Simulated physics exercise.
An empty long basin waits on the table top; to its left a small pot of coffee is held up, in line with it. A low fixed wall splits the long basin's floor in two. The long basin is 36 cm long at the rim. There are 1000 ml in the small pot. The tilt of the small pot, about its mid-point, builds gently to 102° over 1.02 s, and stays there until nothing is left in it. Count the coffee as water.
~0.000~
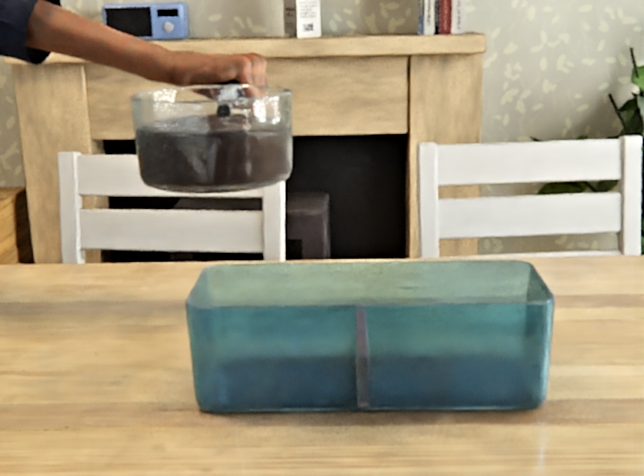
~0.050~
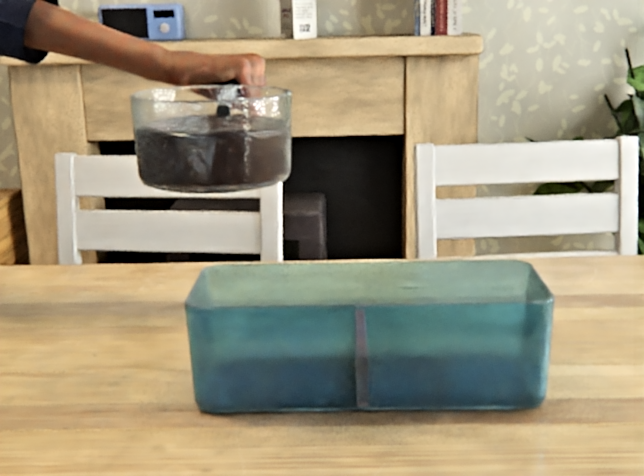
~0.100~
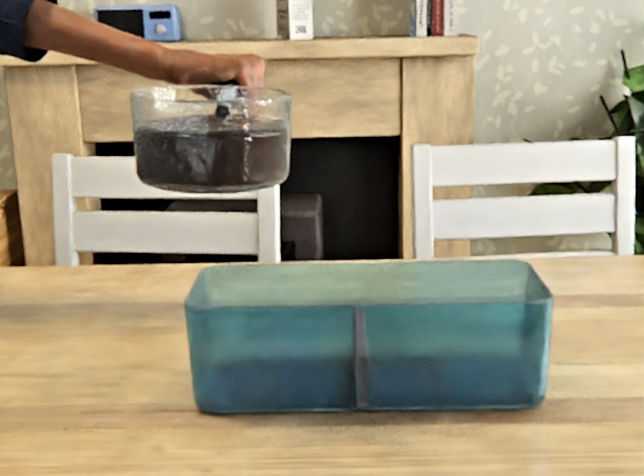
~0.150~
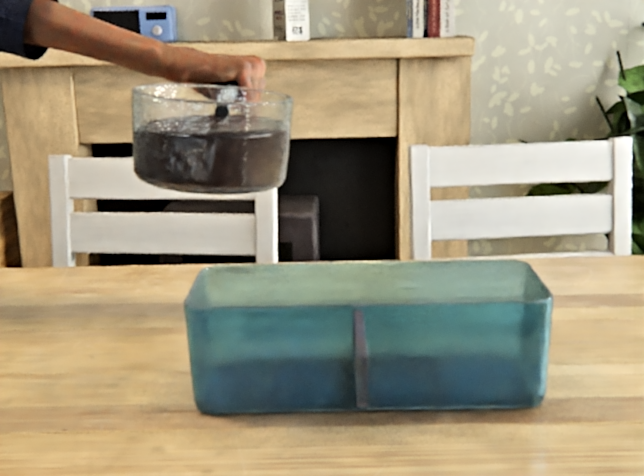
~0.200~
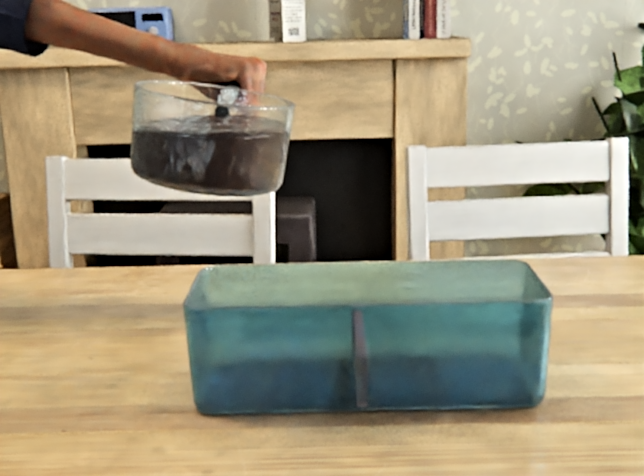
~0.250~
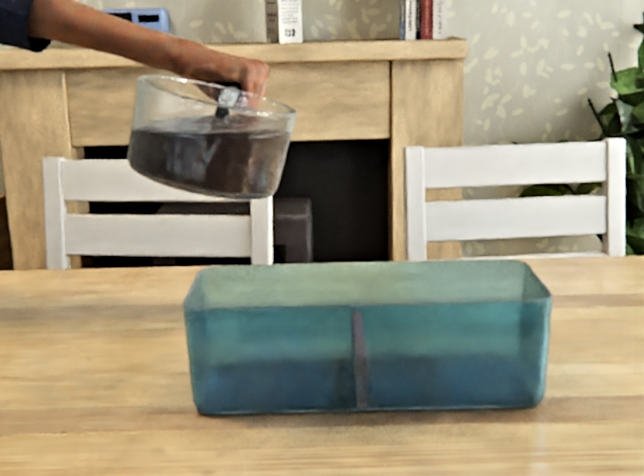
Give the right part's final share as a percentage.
The far part has some 43 per cent.
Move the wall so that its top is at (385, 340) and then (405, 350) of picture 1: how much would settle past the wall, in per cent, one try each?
First 20, then 10 per cent.
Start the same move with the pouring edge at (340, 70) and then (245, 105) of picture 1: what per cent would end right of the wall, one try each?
In turn about 90 and 0 per cent.
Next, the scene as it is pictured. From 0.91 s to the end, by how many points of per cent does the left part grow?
Some 28 per cent.
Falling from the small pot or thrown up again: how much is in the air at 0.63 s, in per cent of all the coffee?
Some 30 per cent.
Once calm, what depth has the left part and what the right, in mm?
Left about 24 mm, right about 18 mm.
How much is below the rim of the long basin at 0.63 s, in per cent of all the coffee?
About 5 per cent.
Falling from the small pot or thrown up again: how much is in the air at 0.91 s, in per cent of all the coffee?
Near 14 in a hundred.
Then, 0.63 s in, the tilt is 70° and 65 per cent is still to pour, 3 is left of the wall and 2 right of it.
Then, 0.91 s in, the tilt is 99° and 16 per cent is still to pour, 28 is left of the wall and 42 right of it.
Then, 1.20 s in, the tilt is 102° and 2 per cent is still to pour, 51 is left of the wall and 43 right of it.
Then, 1.52 s in, the tilt is 102° and 0 per cent is still to pour, 55 is left of the wall and 43 right of it.
Finally, 55 per cent lies left of the wall, 43 right of it and 1 outside.
